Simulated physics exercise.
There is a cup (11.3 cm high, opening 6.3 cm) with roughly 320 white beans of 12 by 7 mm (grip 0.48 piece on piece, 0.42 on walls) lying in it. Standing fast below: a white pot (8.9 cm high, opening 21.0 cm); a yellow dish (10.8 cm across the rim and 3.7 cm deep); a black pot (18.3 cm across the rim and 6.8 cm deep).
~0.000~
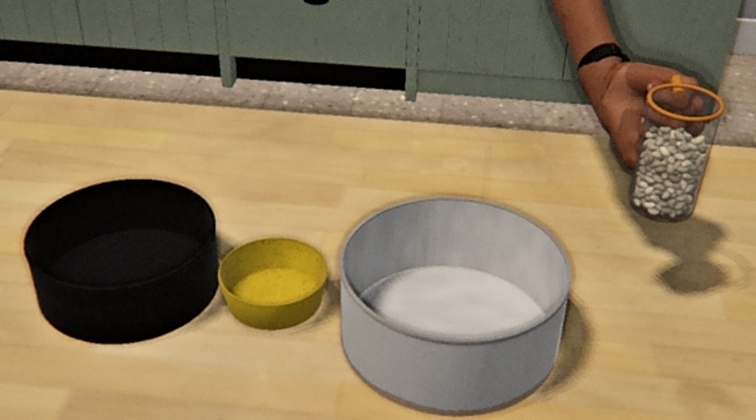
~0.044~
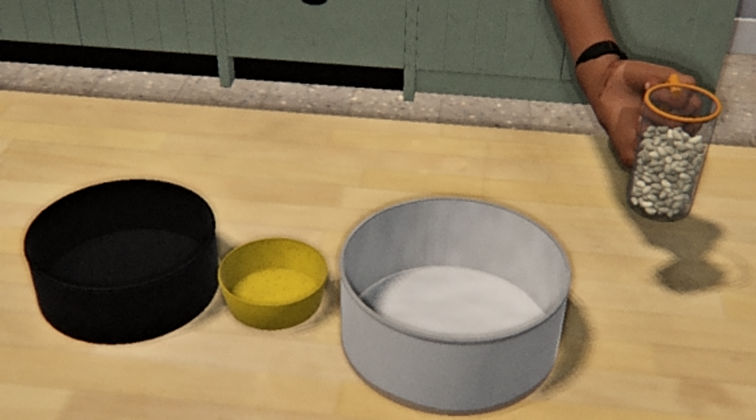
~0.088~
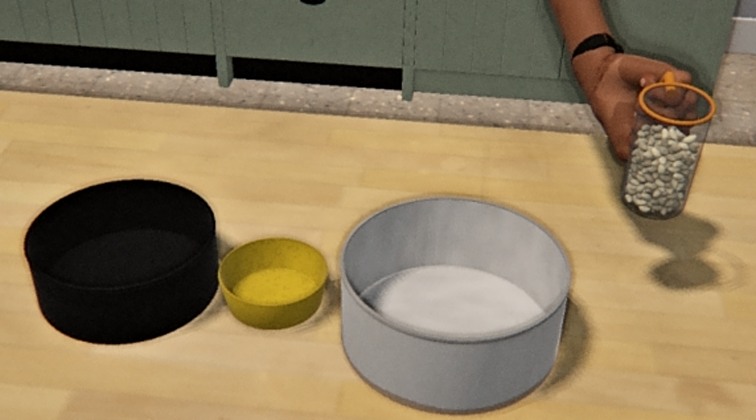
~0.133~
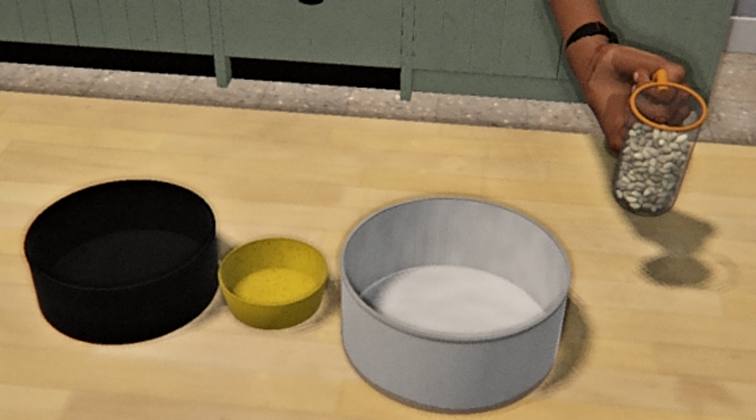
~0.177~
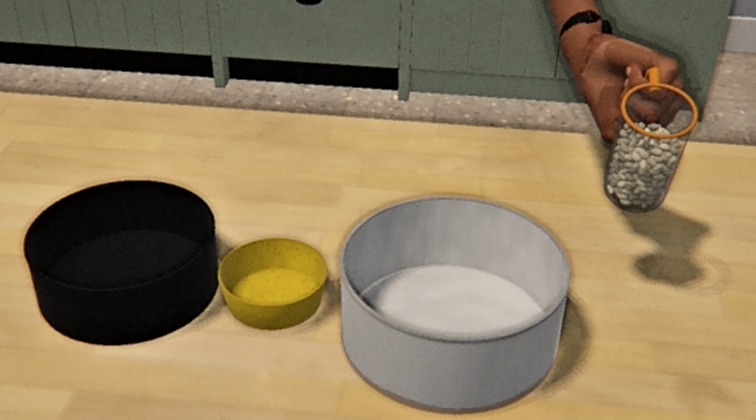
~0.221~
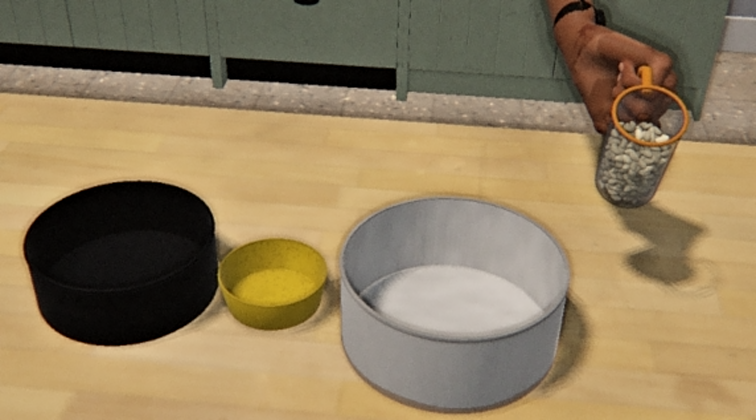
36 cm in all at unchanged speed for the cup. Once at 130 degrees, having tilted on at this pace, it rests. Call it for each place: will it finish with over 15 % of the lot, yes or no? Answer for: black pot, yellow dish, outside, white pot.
Black pot - no, yellow dish - no, outside - no, white pot - yes.
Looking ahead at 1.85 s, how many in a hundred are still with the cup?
About 0 percent of the load.
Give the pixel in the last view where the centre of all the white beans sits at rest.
Roughly at pixel (448, 342).
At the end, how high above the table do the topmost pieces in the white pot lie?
2.0 cm.
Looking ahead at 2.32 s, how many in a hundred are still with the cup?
Near 0 in a hundred parts of the load.
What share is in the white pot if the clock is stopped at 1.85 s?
100 %.
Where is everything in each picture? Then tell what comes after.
The first picture shows cup at (678, 135); tilt 0 degrees; moved 0.0 cm; lip at (690, 119); top of the load at (667, 134); white pot at (455, 262); yellow dish at (273, 270); black pot at (121, 229).
The second picture shows cup at (675, 135); tilt 1 degrees; moved 0.2 cm; lip at (688, 120); top of the load at (664, 134).
The third picture shows cup at (669, 138); tilt 5 degrees; moved 0.7 cm; low side front; lip at (681, 123); top of the load at (659, 132).
The fourth picture shows cup at (659, 142); tilt 11 degrees; moved 1.4 cm; low side front; lip at (672, 129); top of the load at (650, 130).
The fifth picture shows cup at (648, 148); tilt 18 degrees; moved 2.2 cm; low side front; lip at (662, 136); top of the load at (642, 129).
The sixth picture shows cup at (636, 153); tilt 24 degrees; moved 3.0 cm; low side front; lip at (651, 144); top of the load at (627, 129); white pot at (454, 261); yellow dish at (273, 270); black pot at (121, 231). It turns about 150 degrees a second.
Then, at 0.85 s, tilt 120 degrees; white pot 10 %, cup 90 %; middle of all pieces near (520, 152).
Then, at 1.37 s, tilt 130 degrees; white pot 100 %; middle of all pieces near (446, 336).
Then, at 1.85 s, tilt 130 degrees; white pot 100 %; middle of all pieces near (445, 337).
Then, at 2.32 s, tilt 130 degrees; white pot 100 %; middle of all pieces near (445, 337).
At rest (2.6 s), yellow dish 0 %, outside 0 %, white pot 100 %, black pot 0 %, cup 0 %.
